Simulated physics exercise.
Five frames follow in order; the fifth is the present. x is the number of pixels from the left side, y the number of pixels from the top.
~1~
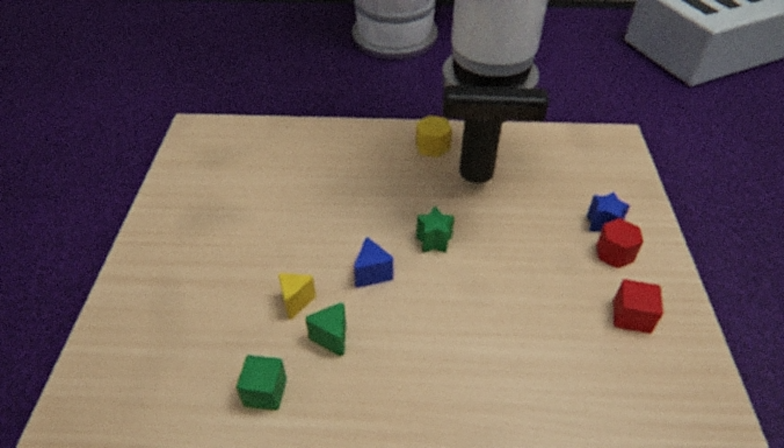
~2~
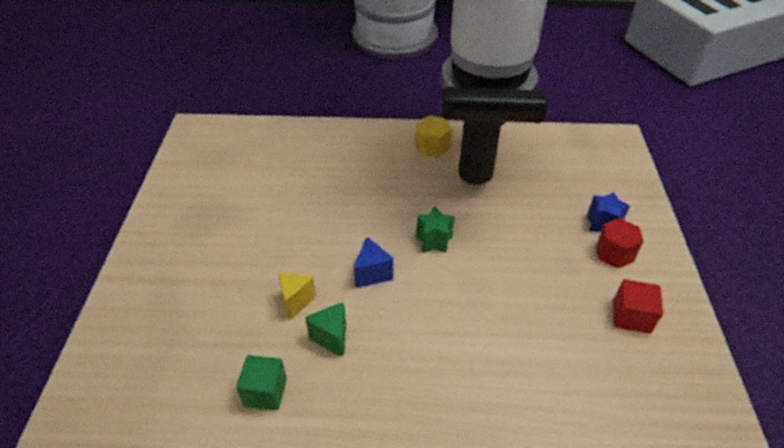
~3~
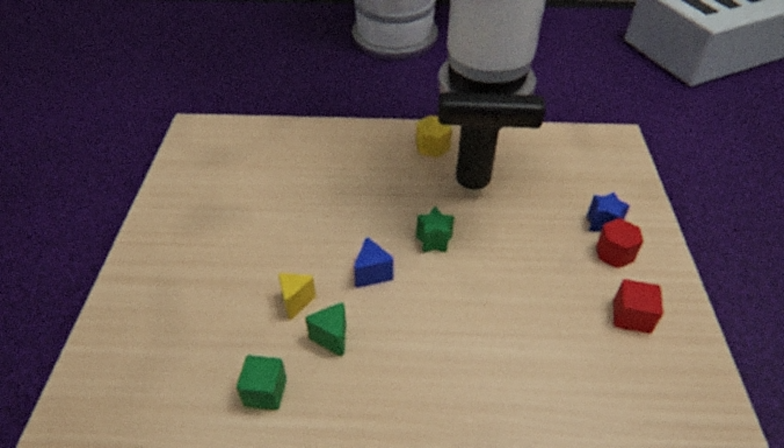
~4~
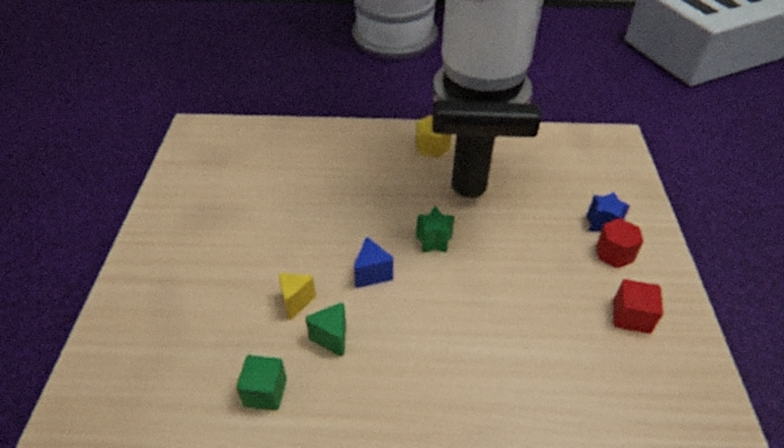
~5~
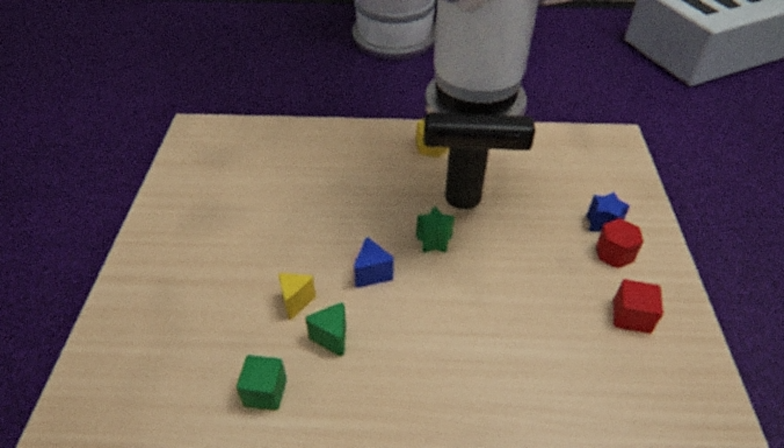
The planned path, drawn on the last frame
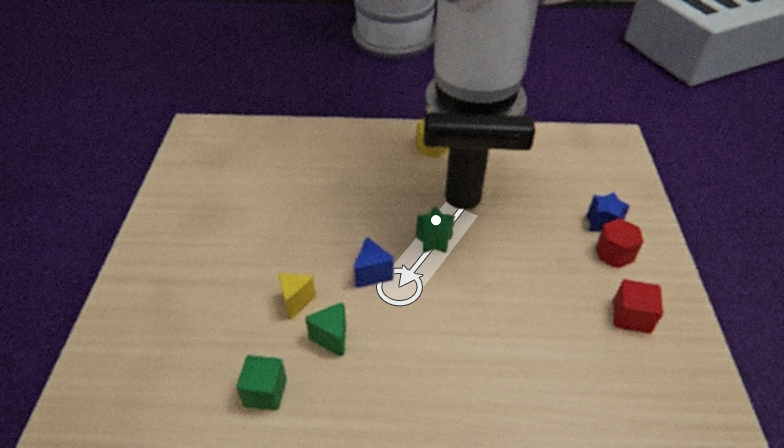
In the video, a robotic arm with a black rod moves slowly a short way toward the viewer and slightly left above a wooden board, nearing a green star block, while the scattered red, blue, green and yellow blocks stay still.
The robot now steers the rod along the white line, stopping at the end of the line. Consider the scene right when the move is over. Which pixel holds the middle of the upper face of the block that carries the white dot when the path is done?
The centre of its top face lies at (378, 290).
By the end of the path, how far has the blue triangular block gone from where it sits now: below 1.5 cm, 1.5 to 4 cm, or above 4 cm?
If I had to pick, the blue triangular block travels from 1.5 to 4 cm here.
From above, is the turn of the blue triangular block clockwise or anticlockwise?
It goes round the way clock hands do.
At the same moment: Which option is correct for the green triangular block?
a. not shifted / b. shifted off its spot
I choose a.
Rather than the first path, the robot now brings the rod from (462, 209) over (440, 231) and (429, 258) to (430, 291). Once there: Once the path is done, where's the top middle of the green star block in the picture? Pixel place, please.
It will end up at (403, 288).
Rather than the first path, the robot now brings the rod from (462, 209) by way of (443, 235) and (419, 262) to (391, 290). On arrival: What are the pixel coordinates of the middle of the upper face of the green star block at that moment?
By then it is at (368, 293).
The line goes straight from (462, 209) to (399, 287); the dot is on the green star block.
The first path, step by step. One third of the way, rod (443, 222); green star block (426, 232).
Two thirds of the way, rod (422, 247); blue triangular block (367, 256); green star block (403, 260).
At the end, rod (400, 275); green triangular block unmoved; blue triangular block (356, 264), turned 70° clockwise; green star block (379, 290).
